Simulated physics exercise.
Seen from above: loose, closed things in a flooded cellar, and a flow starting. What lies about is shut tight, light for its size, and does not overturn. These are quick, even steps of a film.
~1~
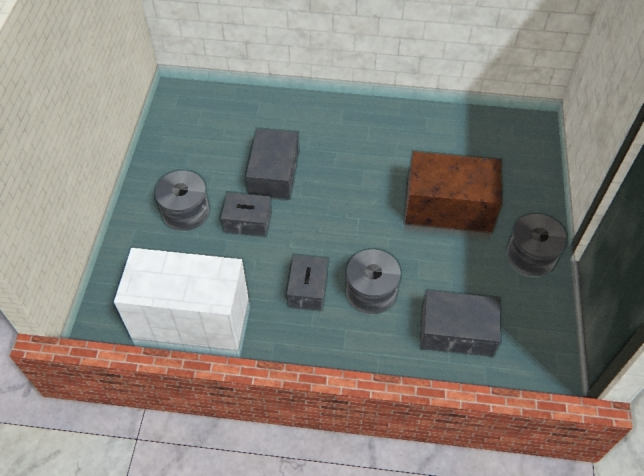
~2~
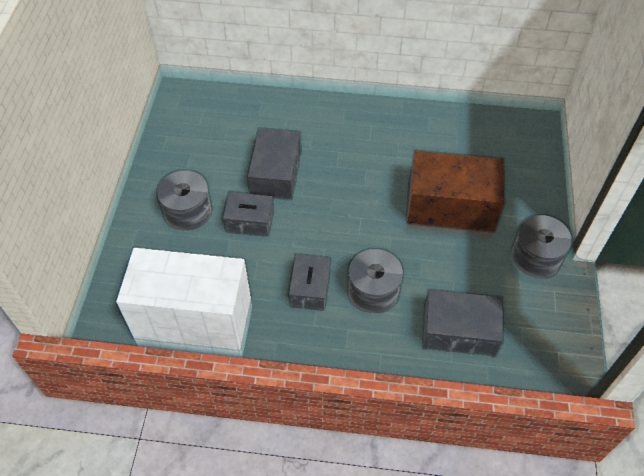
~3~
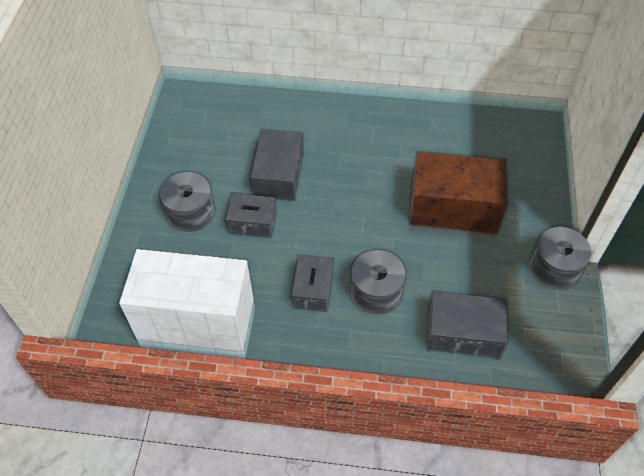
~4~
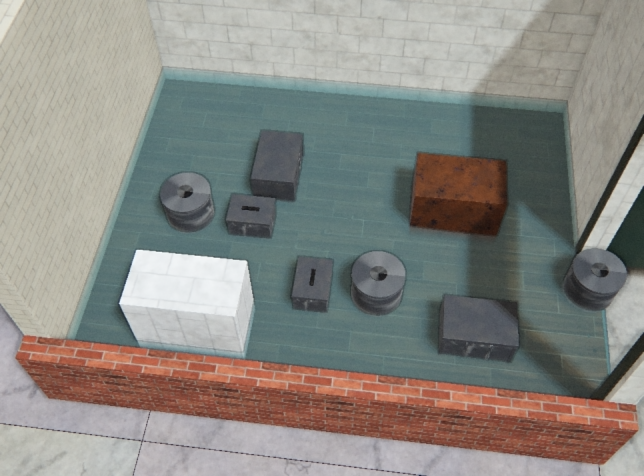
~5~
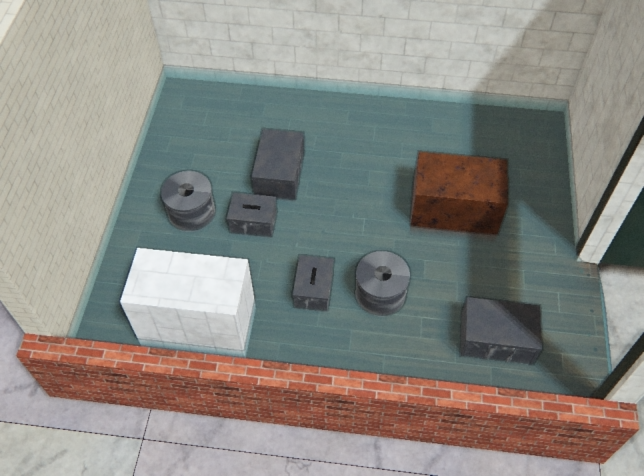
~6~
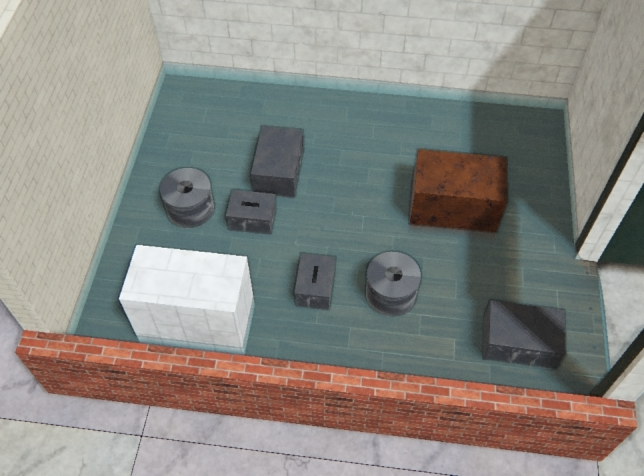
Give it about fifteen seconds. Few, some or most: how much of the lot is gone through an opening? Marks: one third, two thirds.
That comes to two thirds or above.
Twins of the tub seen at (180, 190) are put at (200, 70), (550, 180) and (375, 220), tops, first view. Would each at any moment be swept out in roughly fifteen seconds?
One after the other: Kept in, washed out, carried outside.
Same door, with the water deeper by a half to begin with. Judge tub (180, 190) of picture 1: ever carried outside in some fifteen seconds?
Answer: Still in.
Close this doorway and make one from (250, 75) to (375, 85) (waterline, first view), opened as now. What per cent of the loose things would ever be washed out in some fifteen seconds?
Some 40 per cent.
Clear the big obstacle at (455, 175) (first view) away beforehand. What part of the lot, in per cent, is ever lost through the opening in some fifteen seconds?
Close to 60 %.
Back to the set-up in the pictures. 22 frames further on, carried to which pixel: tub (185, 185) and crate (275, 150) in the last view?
Roughly at (263, 233) and (407, 273).
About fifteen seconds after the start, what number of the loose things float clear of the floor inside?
The number is 1.
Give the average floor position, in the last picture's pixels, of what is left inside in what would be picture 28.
Near (384, 299).
A moment on, 1 of 7 are out; 6 afloat.
Next, 3 of 7 are out; 4 afloat.
Later, 4 of 7 are out; 3 afloat.
In the end, 6 of 7 are out; 1 afloat.
